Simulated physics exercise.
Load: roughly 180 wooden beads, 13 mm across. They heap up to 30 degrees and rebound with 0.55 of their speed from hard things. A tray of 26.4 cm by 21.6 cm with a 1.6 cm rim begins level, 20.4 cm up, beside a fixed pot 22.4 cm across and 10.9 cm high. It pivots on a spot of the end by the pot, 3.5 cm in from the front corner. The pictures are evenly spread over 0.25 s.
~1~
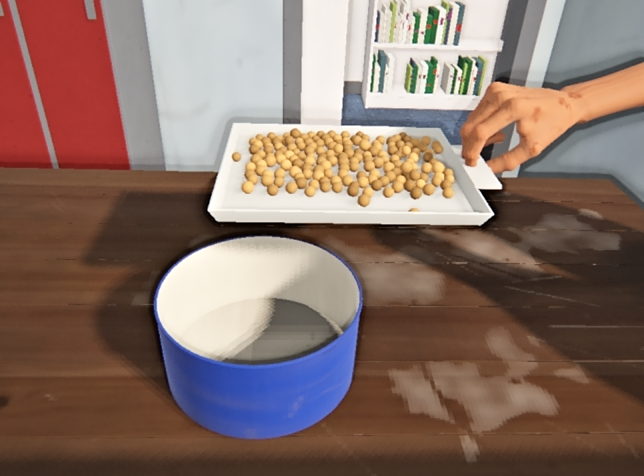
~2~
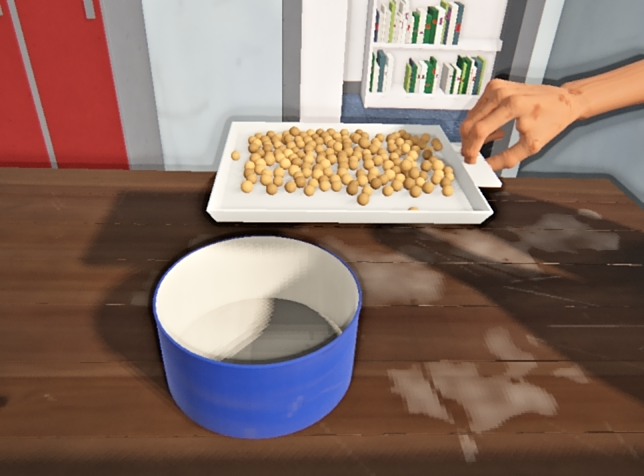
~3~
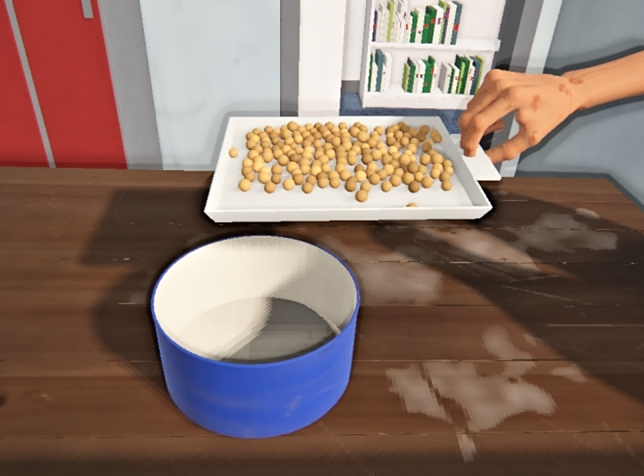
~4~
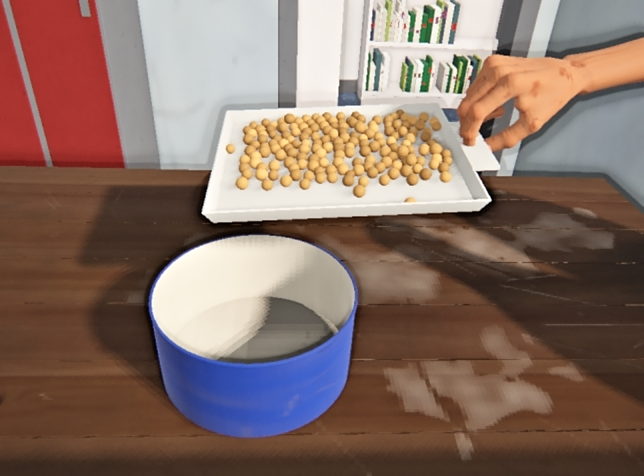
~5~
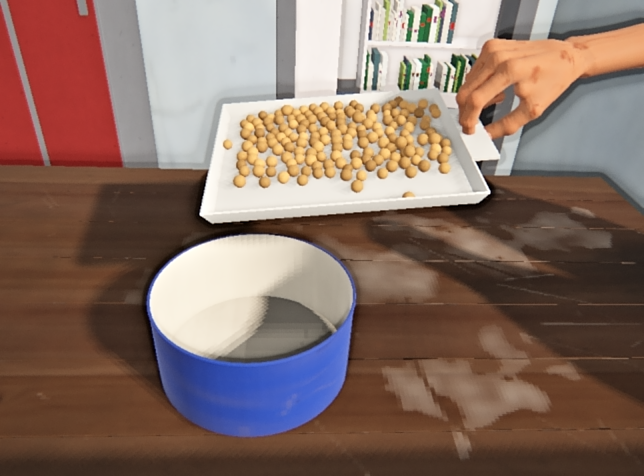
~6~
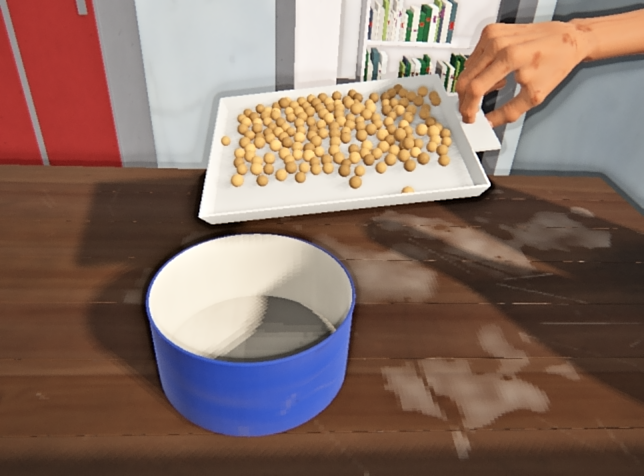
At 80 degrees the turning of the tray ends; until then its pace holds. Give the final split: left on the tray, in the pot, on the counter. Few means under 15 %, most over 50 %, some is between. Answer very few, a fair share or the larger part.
Tray very few, pot the larger part, counter very few.
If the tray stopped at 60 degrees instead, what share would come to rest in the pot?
In that case some 90 per cent.
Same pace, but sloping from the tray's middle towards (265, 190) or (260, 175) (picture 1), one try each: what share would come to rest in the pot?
Some 70 and 35 per cent.
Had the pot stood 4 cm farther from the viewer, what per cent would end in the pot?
It would be near 70 per cent.
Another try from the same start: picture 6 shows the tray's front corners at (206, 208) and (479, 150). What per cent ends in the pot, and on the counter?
Pot 50, counter 50.
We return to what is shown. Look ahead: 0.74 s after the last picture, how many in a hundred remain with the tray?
Roughly 50 per cent.
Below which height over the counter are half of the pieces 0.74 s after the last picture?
Some 20 cm.
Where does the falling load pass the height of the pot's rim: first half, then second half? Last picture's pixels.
First near (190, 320), later near (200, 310).
Then, 0.44 s after the last picture, tilt 45 degrees; the tray holds 95 %, the pot 0 %.
Then, 0.74 s after the last picture, tilt 67 degrees; the tray holds 50 %, the pot 35 %.
Then, 1.14 s after the last picture, tilt 80 degrees; the tray holds 0 %, the pot 95 %.
In the end, tray 0 %, pot 100 %, counter 0 %.
